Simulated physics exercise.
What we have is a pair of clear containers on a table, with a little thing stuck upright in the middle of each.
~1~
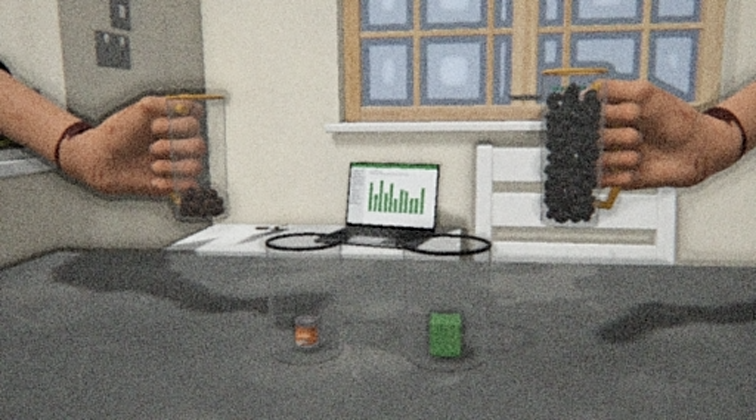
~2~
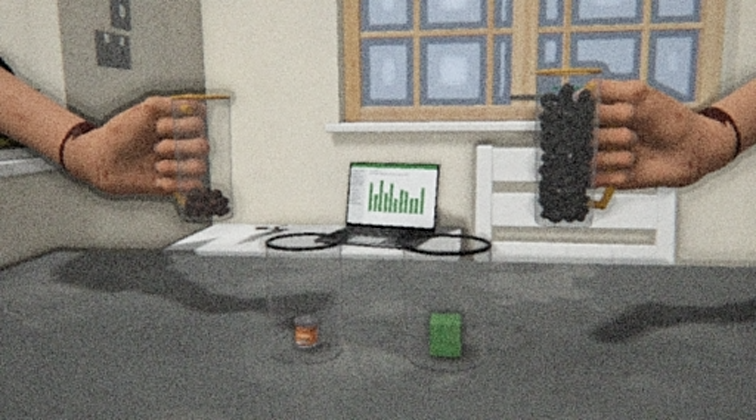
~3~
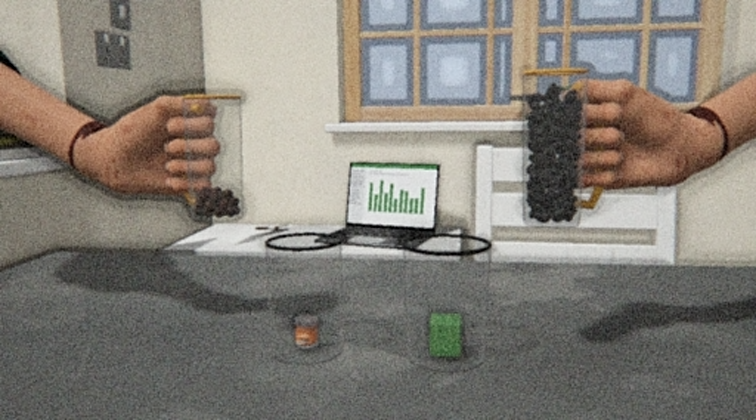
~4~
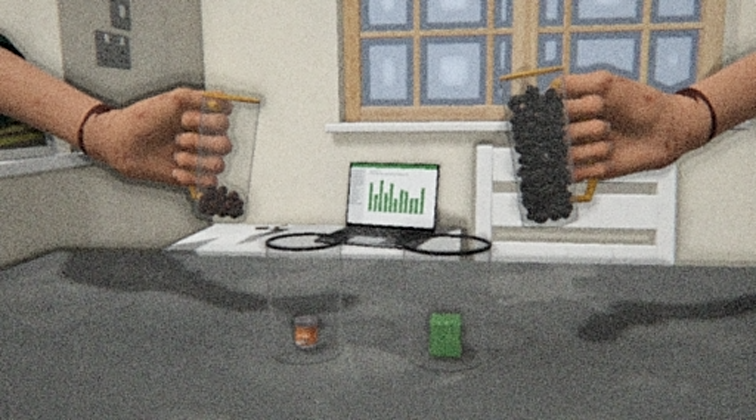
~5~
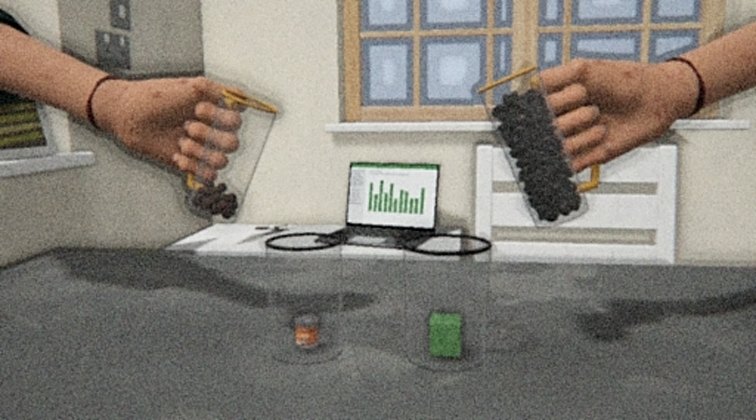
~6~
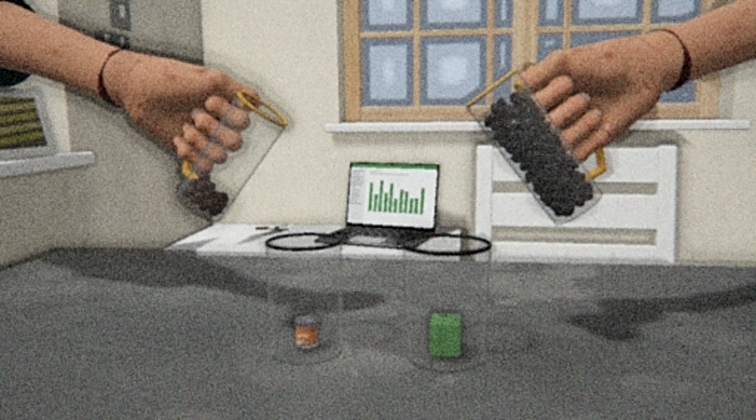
Two hands hold clear, gold-rimmed cups, the left with a few dark brown balls and the right nearly full of black ones, above a dark grey table seen from the front. Two clear containers stand on it, a small orange-brown tin in the left and a green block in the right, before a laptop, white chair and window. The hands draw slightly inward, then steadily tilt both cups toward each other.
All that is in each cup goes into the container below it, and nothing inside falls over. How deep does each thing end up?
In the end the left object still sticks out, and the right object gets buried.
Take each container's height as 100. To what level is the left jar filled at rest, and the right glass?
Left: 10 %. Right: 60 %.
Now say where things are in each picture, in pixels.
Small tin in the left jar at (307, 333), a quarter of its height or less; left cup at (199, 158), a quarter full of chocolate balls; small block in the right glass at (446, 335), reaching about a third of the way up; right cup at (572, 149), nearly full of black beans, in the first picture.
Left cup at (204, 158), upright; right cup at (566, 149), upright, in the second picture.
Left cup at (215, 158), upright; right cup at (553, 149), upright, in the third picture.
Left cup at (226, 158), tipped 9°; right cup at (541, 149), tipped 9°, in the fourth picture.
Left cup at (231, 158), tipped 22°; right cup at (535, 149), tipped 22°, in the fifth picture.
Small tin in the left jar at (307, 333); left cup at (231, 158), tipped 36°; small block in the right glass at (446, 335); right cup at (535, 149), tipped 36°, in the sixth picture.
Then, 0.51 s after the last picture, left jar empty, all of its cupful still in the cup; right glass empty, all of its cupful still in the cup.
Then, 0.96 s after the last picture, left jar nearly empty, most of its cupful still in the cup; right glass nearly empty, most of its cupful still in the cup.
Then, 1.34 s after the last picture, left jar nearly empty, none of its cupful still in the cup; right glass half full, none of its cupful still in the cup.
At rest, left jar nearly empty (surface near (307, 333)), nothing beside it; right glass two thirds full (surface near (446, 288)), nothing beside it; the left thing is still showing; the right thing is covered.
